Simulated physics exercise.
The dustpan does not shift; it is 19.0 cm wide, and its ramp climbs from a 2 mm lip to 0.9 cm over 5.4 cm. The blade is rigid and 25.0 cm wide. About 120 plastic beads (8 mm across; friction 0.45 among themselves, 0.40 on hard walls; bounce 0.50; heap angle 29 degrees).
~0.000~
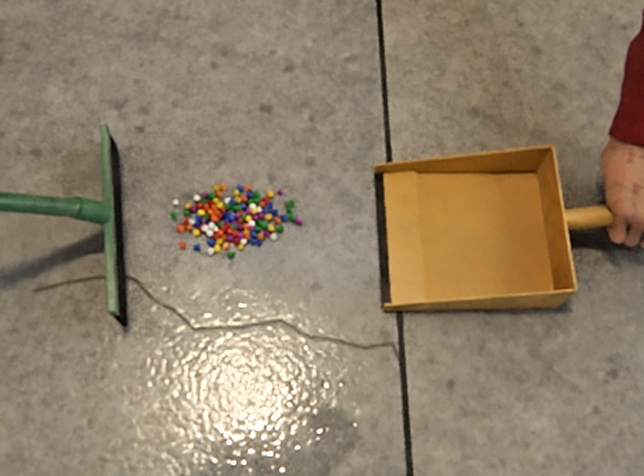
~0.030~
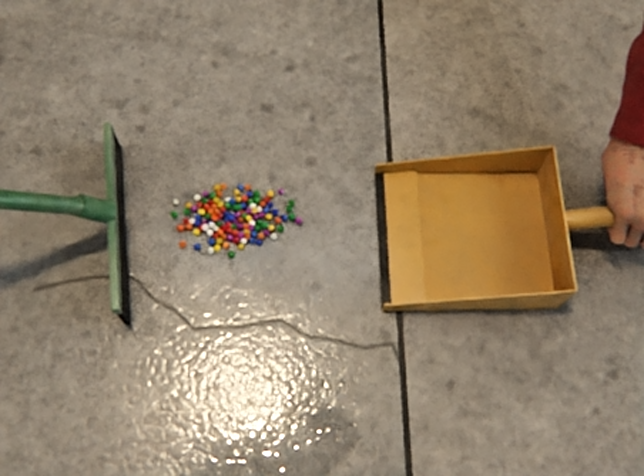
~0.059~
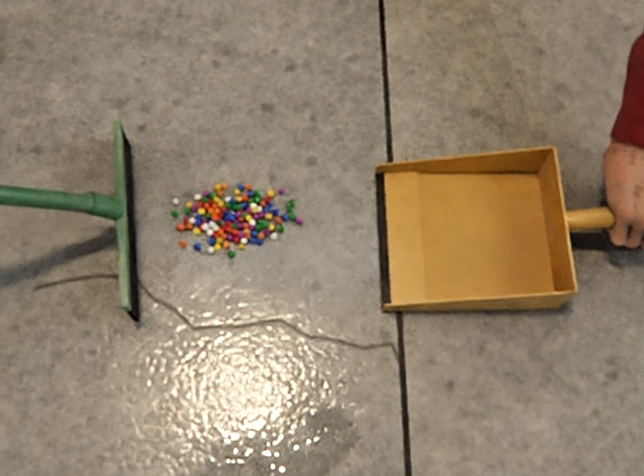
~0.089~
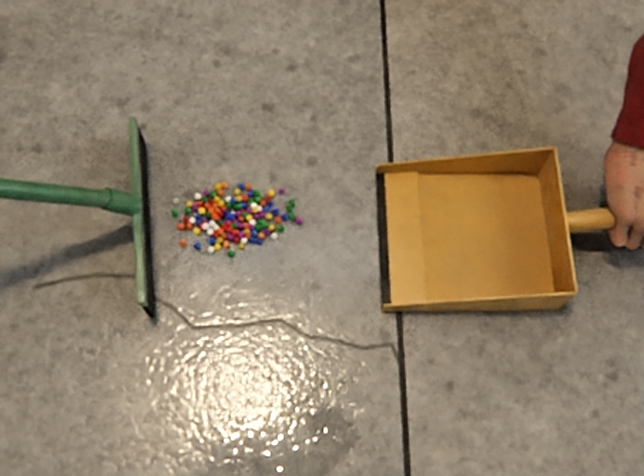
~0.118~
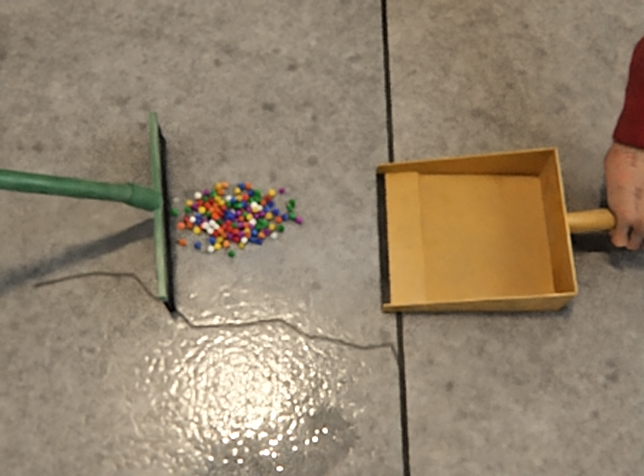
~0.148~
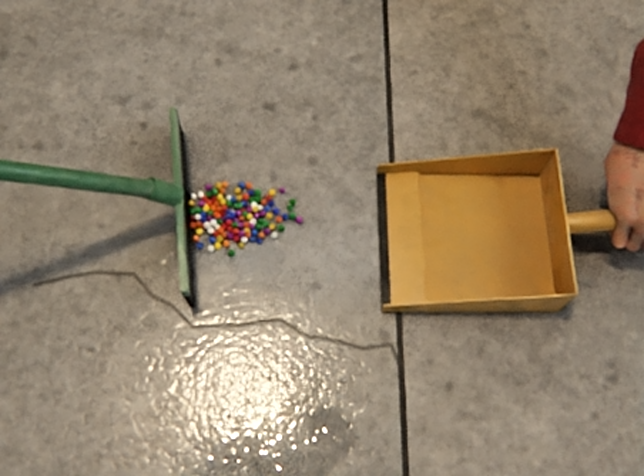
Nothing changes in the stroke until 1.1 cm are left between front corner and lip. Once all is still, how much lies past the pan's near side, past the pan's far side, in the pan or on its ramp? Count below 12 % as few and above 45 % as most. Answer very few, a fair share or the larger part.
Near side very few, far side a fair share, pan a fair share.
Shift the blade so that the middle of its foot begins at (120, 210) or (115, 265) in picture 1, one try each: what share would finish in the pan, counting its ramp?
About 30 and 20 per cent.
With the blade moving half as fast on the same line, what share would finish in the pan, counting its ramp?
Then about 30 per cent.
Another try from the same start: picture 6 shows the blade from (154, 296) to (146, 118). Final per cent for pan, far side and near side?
Pan 25, far 35, near 0.
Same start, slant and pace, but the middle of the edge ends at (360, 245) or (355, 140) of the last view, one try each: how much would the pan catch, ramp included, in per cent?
Some 25 and 20 per cent.
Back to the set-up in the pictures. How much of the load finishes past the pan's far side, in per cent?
About 40 per cent.
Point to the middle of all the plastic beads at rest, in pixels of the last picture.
Around (385, 190).
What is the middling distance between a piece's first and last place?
Some 22 cm.
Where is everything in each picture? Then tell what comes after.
The first picture shows blade from (114, 311) to (106, 131), moved 0.0 cm, 0 of the pieces shifted so far; middle of the pieces at (233, 216); pan at (478, 238).
The second picture shows blade from (117, 309) to (109, 130), moved 0.4 cm, 0 of the pieces shifted so far; middle of the pieces at (233, 215).
The third picture shows blade from (127, 307) to (118, 127), moved 1.5 cm, 0 of the pieces shifted so far; middle of the pieces at (233, 215).
The fourth picture shows blade from (143, 302) to (134, 124), moved 3.4 cm, 0 of the pieces shifted so far; middle of the pieces at (233, 215).
The fifth picture shows blade from (164, 297) to (154, 119), moved 5.9 cm, 0 of the pieces shifted so far; middle of the pieces at (234, 214).
The sixth picture shows blade from (186, 292) to (174, 115), moved 8.5 cm, 18 of the pieces shifted so far; middle of the pieces at (234, 214); pan at (480, 240). The blade's pace is about 0.87 m/s, heading 12 degrees away from the viewer's side.
Then, at 0.29 s, middle of the blade 13 cm from the lip; 0 % over the lip, far side 20 %, near side 0 %.
After 0.38 s, middle of the blade 5 cm from the lip; 0 % over the lip, far side 30 %, near side 0 %.
Then, at 0.61 s, middle of the blade 3 cm from the lip; 35 % over the lip, far side 40 %, near side 0 %.
In the end, at 1.7 s, near side 0 %, far side 40 %, pan 25 %, in front of the lip or behind the blade 35 %.
